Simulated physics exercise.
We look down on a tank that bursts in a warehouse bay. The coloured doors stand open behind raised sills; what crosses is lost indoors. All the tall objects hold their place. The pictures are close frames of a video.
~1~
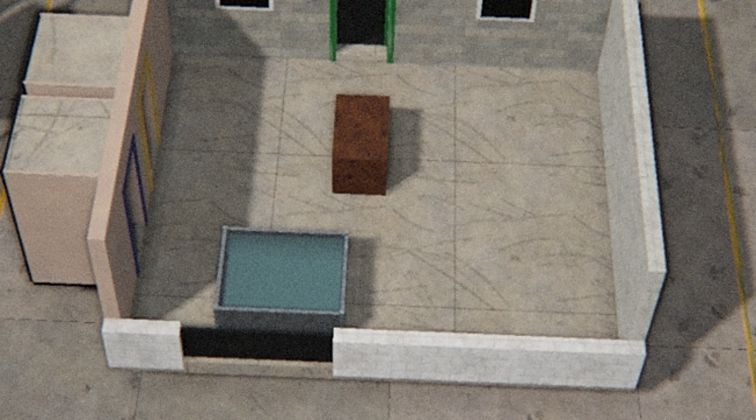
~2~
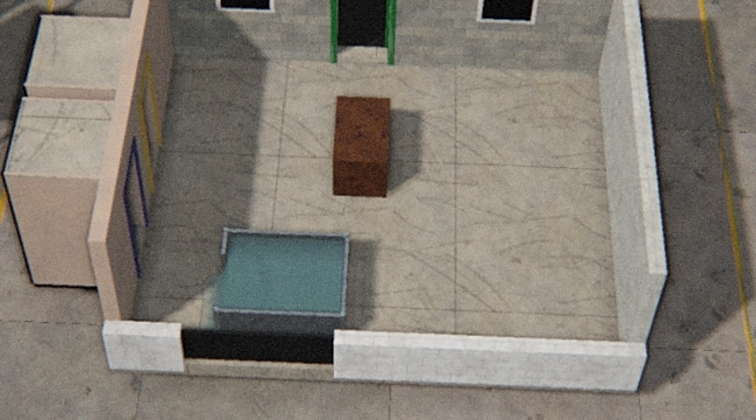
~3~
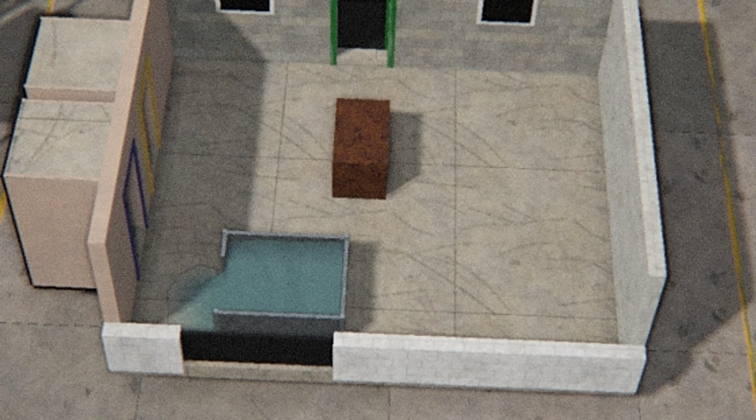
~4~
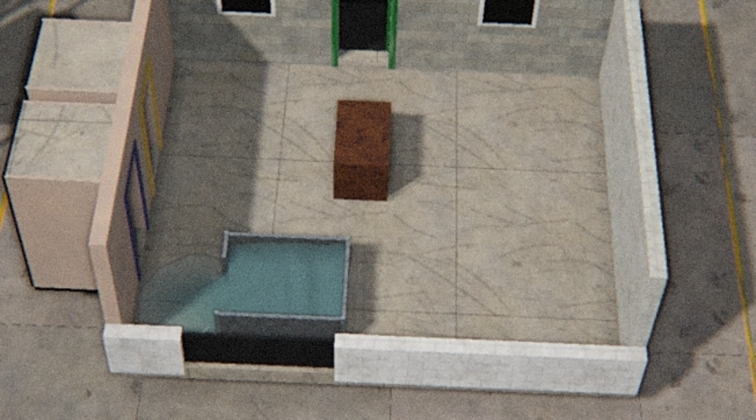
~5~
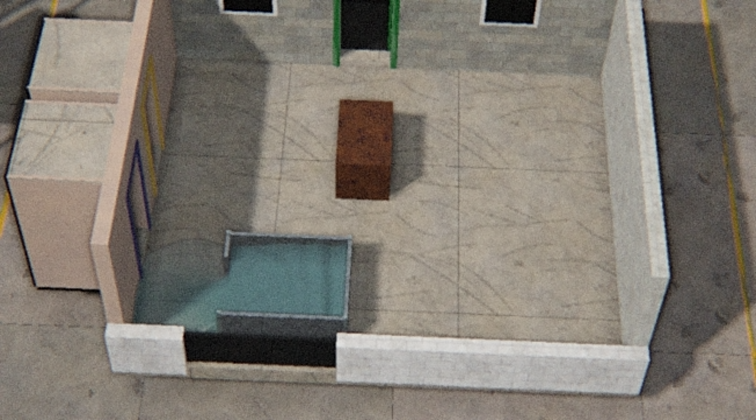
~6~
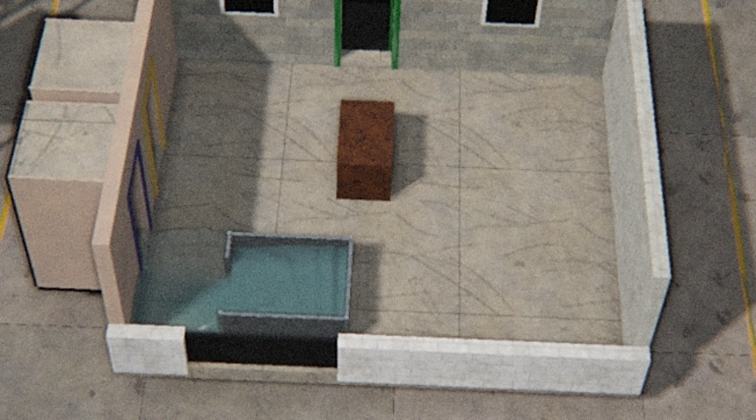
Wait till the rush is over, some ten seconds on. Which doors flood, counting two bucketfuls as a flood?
One by one: The green door holds within the limit; the yellow door holds within the limit; the blue door floods.
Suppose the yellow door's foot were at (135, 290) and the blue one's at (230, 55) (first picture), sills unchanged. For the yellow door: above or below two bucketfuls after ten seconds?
Yellow door floods.
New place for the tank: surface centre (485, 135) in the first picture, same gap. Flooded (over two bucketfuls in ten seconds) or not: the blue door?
One by one: The blue one stays under.
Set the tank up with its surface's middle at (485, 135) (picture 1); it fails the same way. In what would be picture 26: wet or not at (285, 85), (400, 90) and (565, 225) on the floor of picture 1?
In turn: Wet, awash, dry.
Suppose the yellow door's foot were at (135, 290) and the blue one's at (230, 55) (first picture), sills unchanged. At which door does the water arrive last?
That is the green-painted one.
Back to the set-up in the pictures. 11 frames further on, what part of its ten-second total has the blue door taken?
Roughly 45 per cent.
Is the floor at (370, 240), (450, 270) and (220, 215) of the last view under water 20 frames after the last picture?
In that order: Clear, free of water, awash.
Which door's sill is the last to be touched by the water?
Last comes the door marked green.
A moment on, water covers 10 % of the floor; the green door not reached, the yellow door wet at the sill, nothing in, the blue door over two buckets in.
Next, water covers 15 % of the floor; the green door not reached, the yellow door wet at the sill, nothing in, the blue door over two buckets in.
Then, water covers 35 % of the floor; the green door not reached, the yellow door wet at the sill, nothing in, the blue door far over two buckets in.
Later, water covers 55 % of the floor; the green door wet at the sill, nothing in, the yellow door wet at the sill, nothing in, the blue door far over two buckets in.
In the end, water covers 75 % of the floor; the green door wet at the sill, nothing in, the yellow door wet at the sill, nothing in, the blue door far over two buckets in.
